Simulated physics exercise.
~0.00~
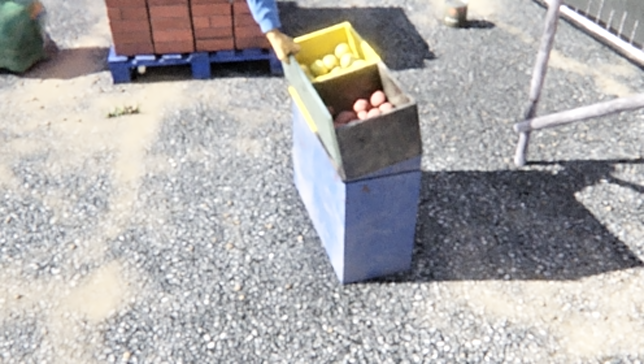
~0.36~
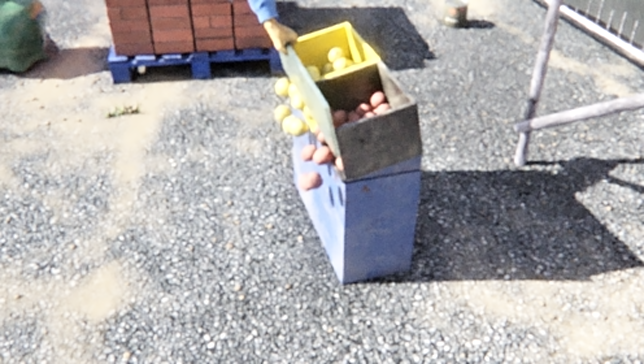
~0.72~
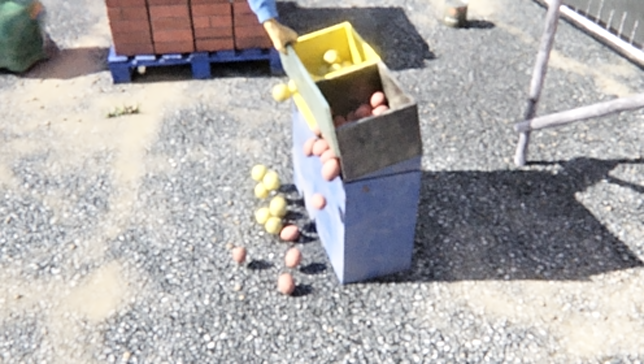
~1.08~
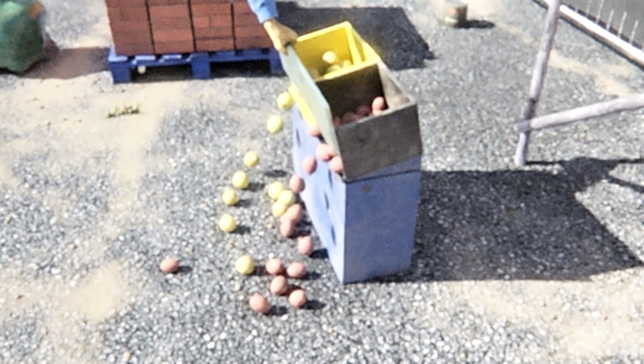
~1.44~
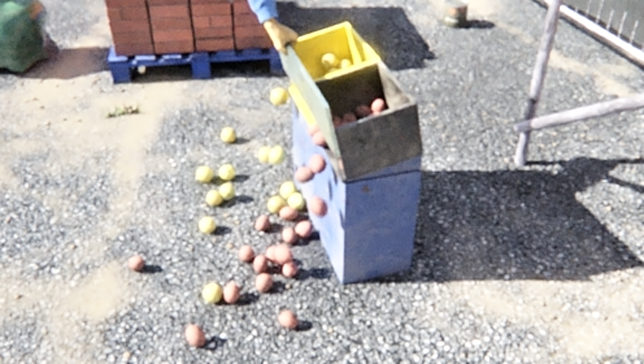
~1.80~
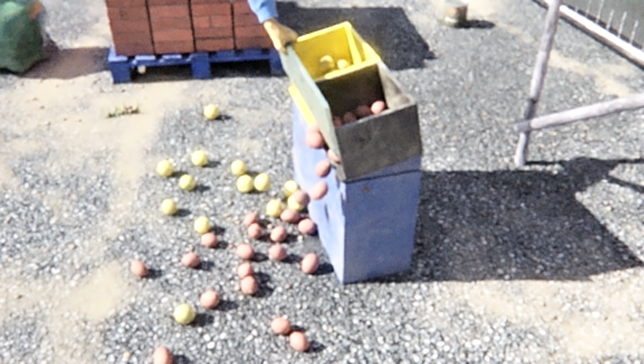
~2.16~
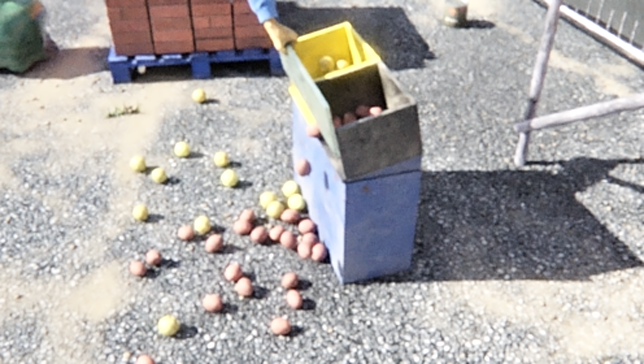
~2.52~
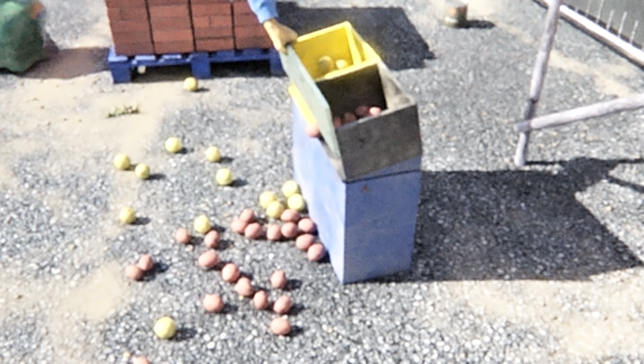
The video shows a hand raising a gate on two side-by-side hoppers, one dark and one yellow, letting red potatoes and yellow apples tumble out to the left. They scatter and roll across the gravel, then come to rest, with some of each still inside the hoppers.
